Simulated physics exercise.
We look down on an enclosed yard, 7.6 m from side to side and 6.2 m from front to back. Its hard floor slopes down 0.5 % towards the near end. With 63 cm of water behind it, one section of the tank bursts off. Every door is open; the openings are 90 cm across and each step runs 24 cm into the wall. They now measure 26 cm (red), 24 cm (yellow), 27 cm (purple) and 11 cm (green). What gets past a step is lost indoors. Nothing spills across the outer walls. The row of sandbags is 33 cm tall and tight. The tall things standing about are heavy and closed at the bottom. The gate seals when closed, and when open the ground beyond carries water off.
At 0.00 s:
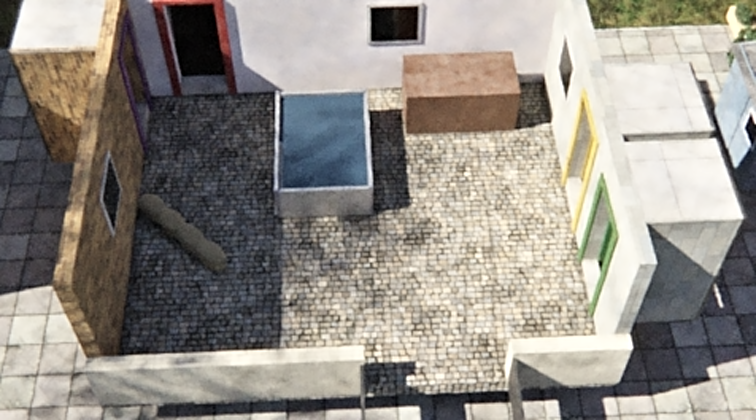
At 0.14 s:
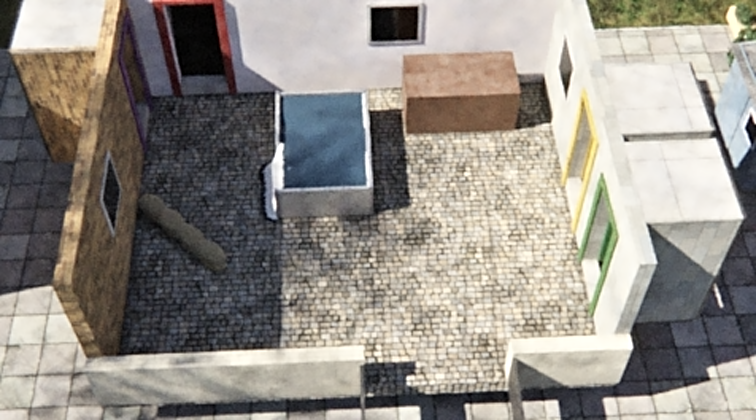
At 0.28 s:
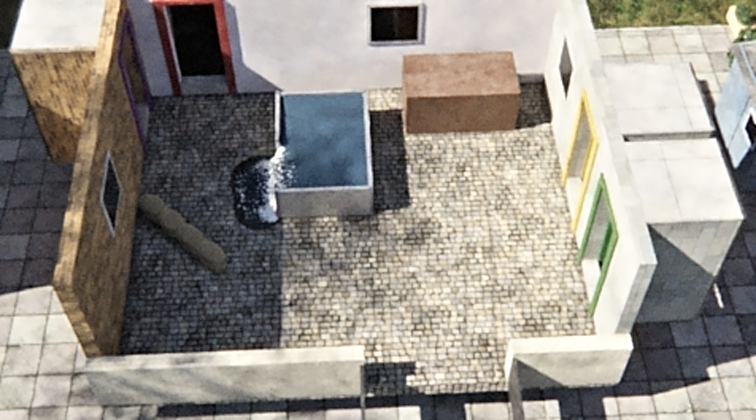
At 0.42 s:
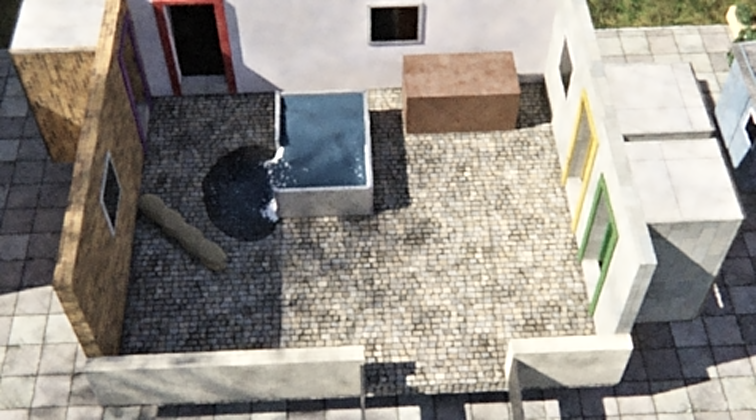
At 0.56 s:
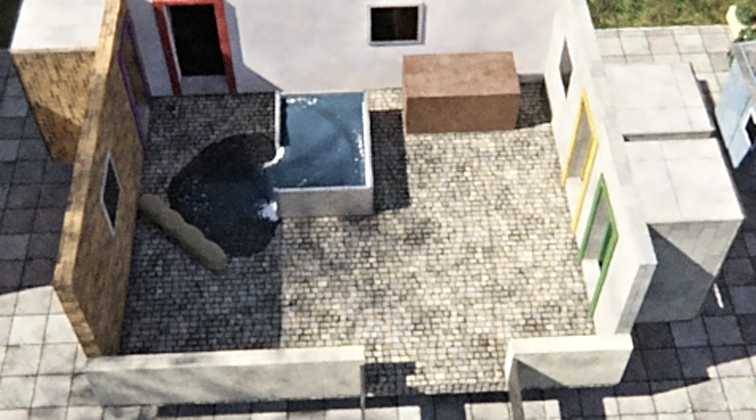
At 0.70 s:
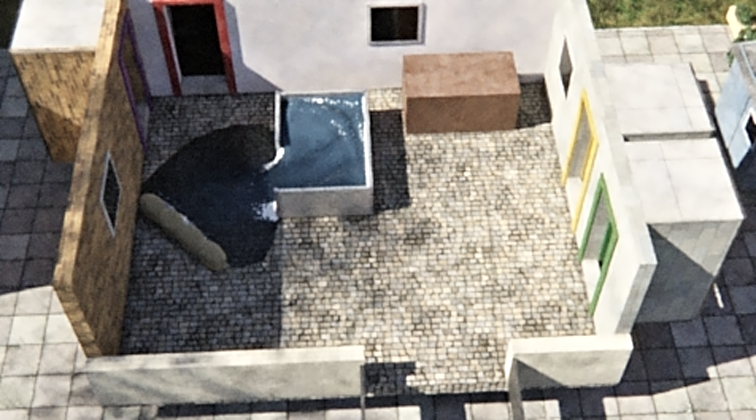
Water bursts from the left side of a pale, open-topped tank in a cobbled, walled yard, seen from high above by a still camera. A red-framed door stands at the back left, a reddish-brown block to the tank's right, yellow and green doorways on the right, and a tan log-shaped barrier on the left. The dark pool spreads leftward and toward the viewer across the cobbles, reaching the barrier while the tank's surface ripples.
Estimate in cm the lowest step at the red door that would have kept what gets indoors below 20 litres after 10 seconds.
It would have to be roughly 21 cm high.
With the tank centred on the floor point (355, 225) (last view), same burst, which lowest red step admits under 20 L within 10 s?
Then roughly 14.0 cm.
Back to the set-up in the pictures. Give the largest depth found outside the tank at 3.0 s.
Roughly 36 cm.
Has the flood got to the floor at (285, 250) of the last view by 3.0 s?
It is flooded.
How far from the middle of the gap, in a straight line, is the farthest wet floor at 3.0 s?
Roughly 4.2 m.
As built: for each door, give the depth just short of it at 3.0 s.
In cm: Red 24, yellow 0, purple 16, green 0.
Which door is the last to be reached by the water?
Last comes the green one.
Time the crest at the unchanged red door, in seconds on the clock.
Near 3.2 s.
After 1.4 s water covers 15 % of the floor, deepest (38 cm) near (198, 231); it has not reached the red door.
After 3.0 s water covers 35 % of the floor, deepest (36 cm) near (152, 105); 24 cm at the red door, 0 litres in over its 26 cm step.
After 10.0 s water covers 90 % of the floor, deepest (12 cm) near (198, 231); 8 cm at the red door, 3 litres in over its 26 cm step.
At the red door as built, the water arrived by 2.0 s and peaked near 25 cm at 3.2 s.
Run again over the same 10 s with other heights there, 31 litres in over 19 cm, 3 litres over 26 cm. The limit of 20 litres is kept from about 21 cm up.
